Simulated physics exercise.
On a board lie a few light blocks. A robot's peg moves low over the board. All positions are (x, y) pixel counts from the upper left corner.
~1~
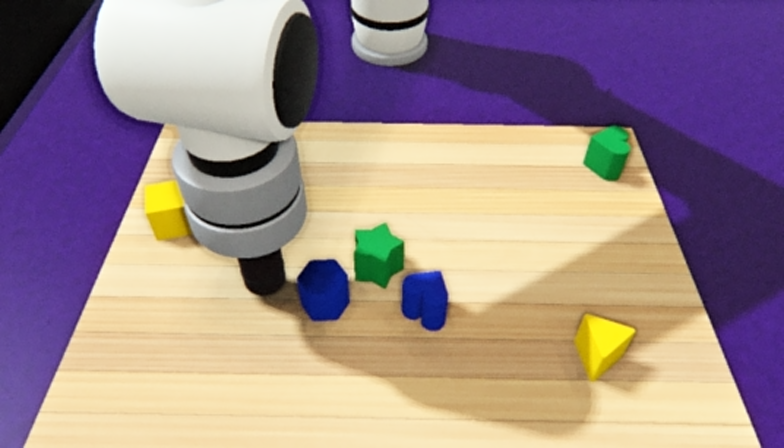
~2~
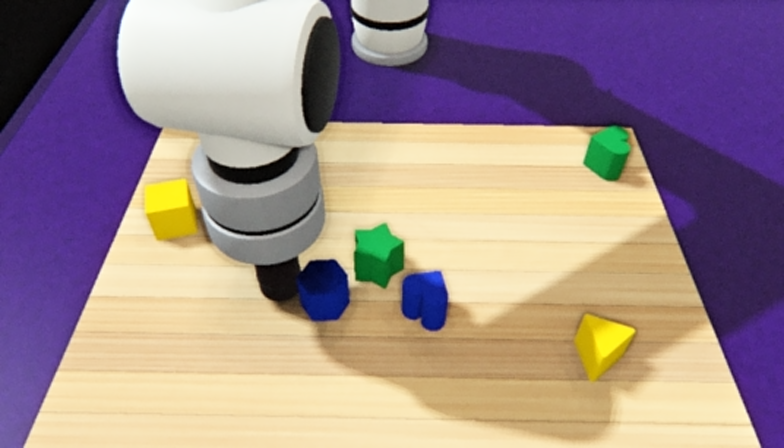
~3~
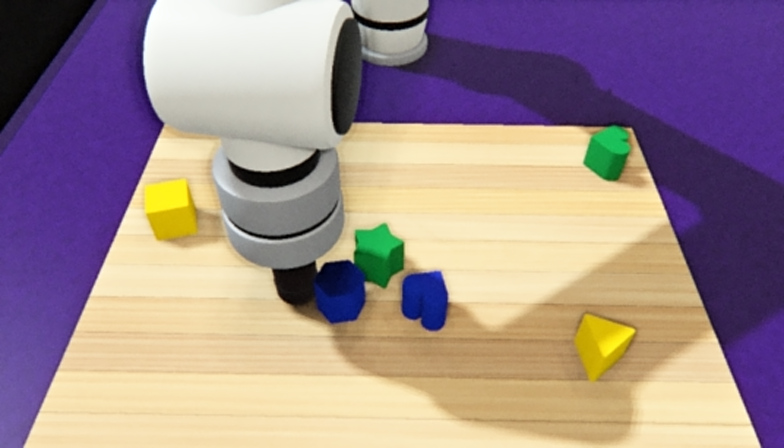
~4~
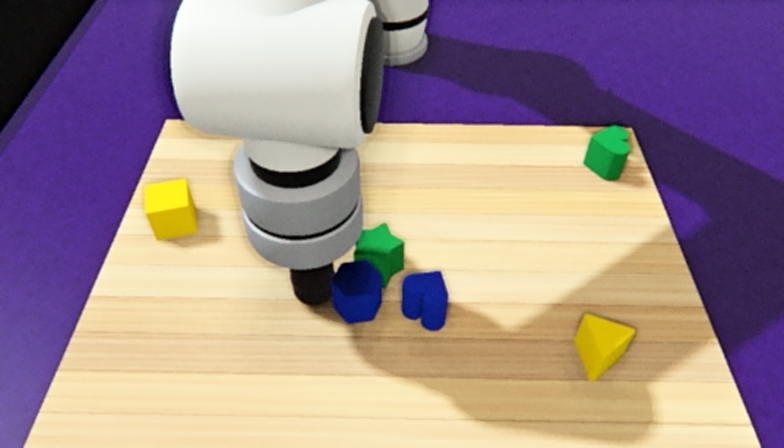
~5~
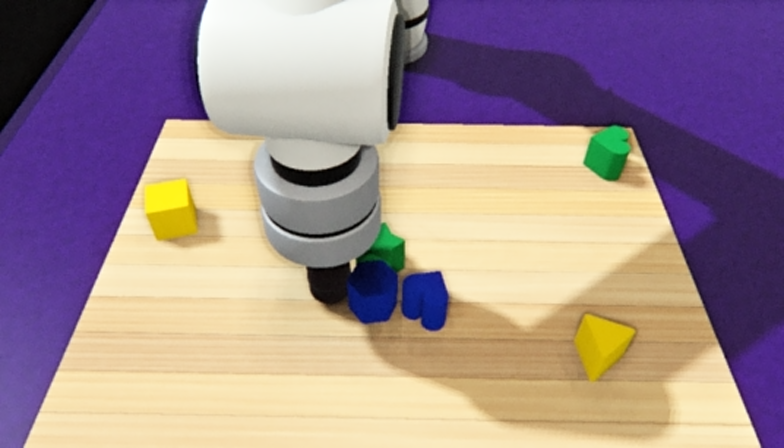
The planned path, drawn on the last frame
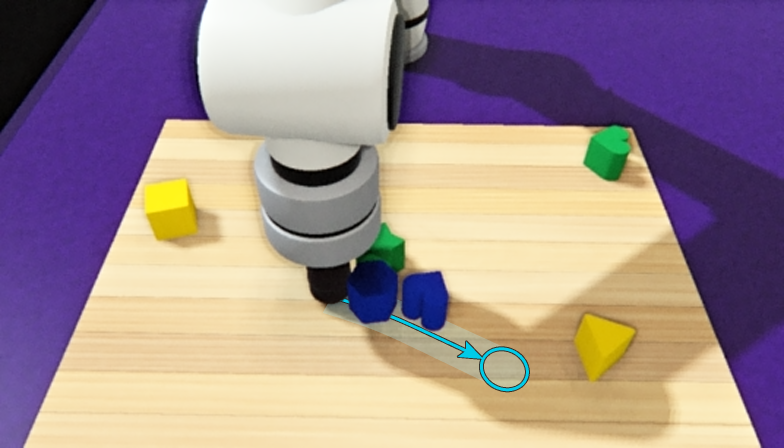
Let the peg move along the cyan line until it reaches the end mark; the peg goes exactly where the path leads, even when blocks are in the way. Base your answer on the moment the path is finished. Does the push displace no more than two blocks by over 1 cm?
Yes, that is what happens.
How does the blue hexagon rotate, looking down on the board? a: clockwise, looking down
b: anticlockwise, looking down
I'll go with b - anticlockwise, looking down.
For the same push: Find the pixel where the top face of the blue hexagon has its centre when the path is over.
The point I'd pick in the picture is (491, 291).
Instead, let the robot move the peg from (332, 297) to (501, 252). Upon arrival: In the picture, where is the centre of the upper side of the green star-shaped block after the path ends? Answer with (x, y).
Put as a pixel place, it's (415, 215).
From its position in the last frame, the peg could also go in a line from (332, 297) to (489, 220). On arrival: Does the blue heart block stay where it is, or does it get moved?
It gets pushed out of place.
Drawn move, from (332, 297) by way of (416, 327) to (504, 369).
On the path given first. One third of the way, peg at (389, 307); blue hexagon at (434, 281), turned 50° anticlockwise; blue heart block at (479, 289), turned 50° clockwise.
Two thirds of the way, peg at (446, 333); blue hexagon at (481, 287), turned 105° anticlockwise; blue heart block at (524, 280), turned 60° clockwise.
At the end, peg at (507, 361); blue hexagon at (491, 291), turned 140° anticlockwise; green star-shaped block still; blue heart block at (531, 274), turned 70° clockwise.
